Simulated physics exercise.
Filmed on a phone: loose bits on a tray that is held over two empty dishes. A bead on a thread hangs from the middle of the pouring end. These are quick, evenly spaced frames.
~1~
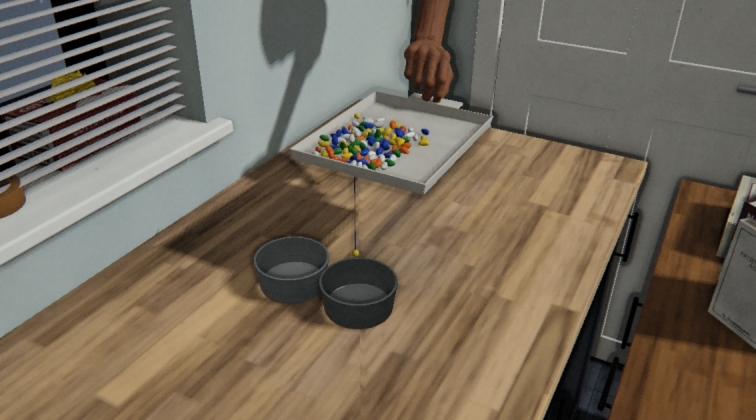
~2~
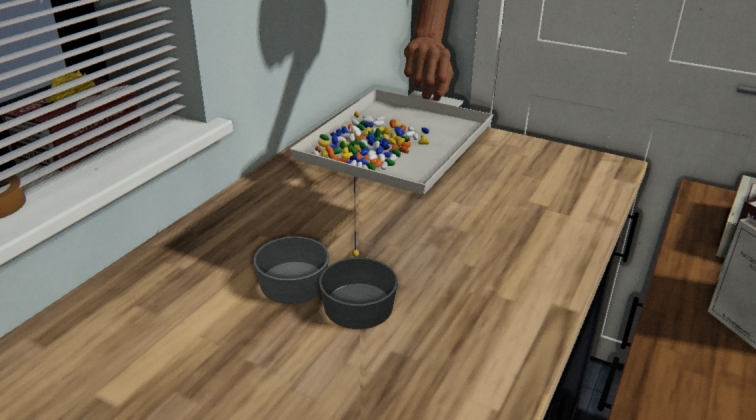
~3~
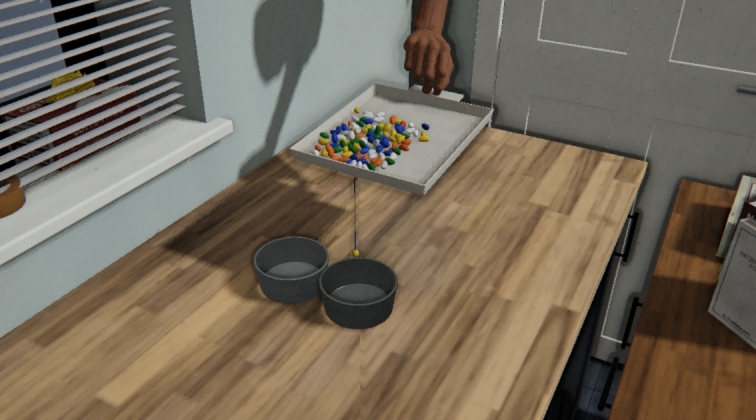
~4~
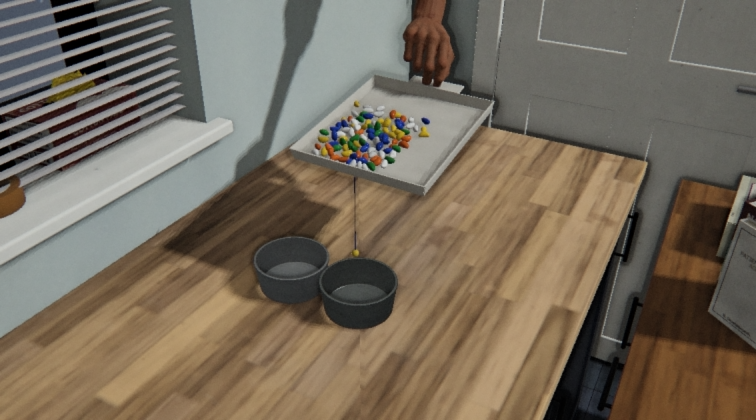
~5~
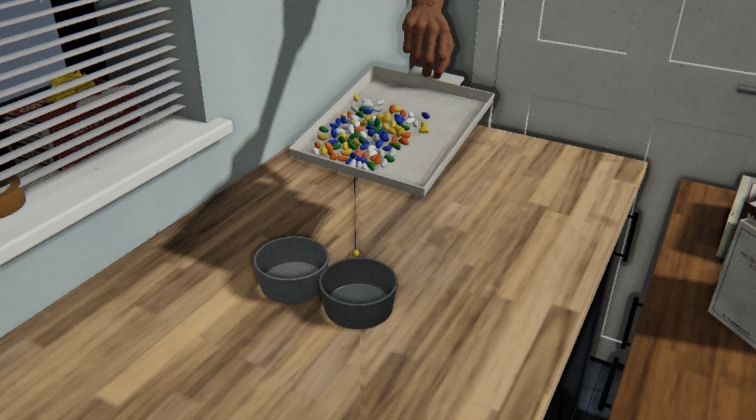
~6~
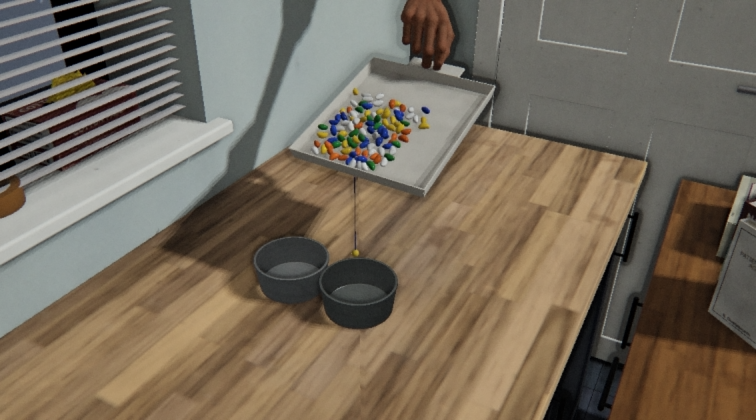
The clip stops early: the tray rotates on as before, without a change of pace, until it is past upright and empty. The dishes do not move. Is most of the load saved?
In the dishes lies over half of it.
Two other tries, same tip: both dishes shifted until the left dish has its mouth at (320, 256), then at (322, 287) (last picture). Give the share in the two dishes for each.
About 40 and 80 per cent.
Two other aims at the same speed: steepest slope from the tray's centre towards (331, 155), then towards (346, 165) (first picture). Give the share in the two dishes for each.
In turn 60 and 90 in a hundred.
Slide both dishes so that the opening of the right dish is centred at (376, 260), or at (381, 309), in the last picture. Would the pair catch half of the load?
First not half, then the larger part.
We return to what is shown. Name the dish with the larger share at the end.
The winner is right.
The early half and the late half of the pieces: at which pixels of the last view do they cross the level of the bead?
Early half (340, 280), late half (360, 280).
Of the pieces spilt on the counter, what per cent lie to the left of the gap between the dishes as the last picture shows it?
Near 60 %.
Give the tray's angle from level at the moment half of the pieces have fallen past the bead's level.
At some 110 degrees.
Shortly afterwards, tray tipped steeply; the whole lot on the tray.
Next, tray tipped right over; all but a few on the tray; only a few outside both.
Some moments later, tray tipped past a quarter turn; near two thirds in the right dish; a little in the left dish; near a third outside both.
In the end, tray tipped past a quarter turn; near two thirds in the right dish; a little in the left dish; near a third outside both.
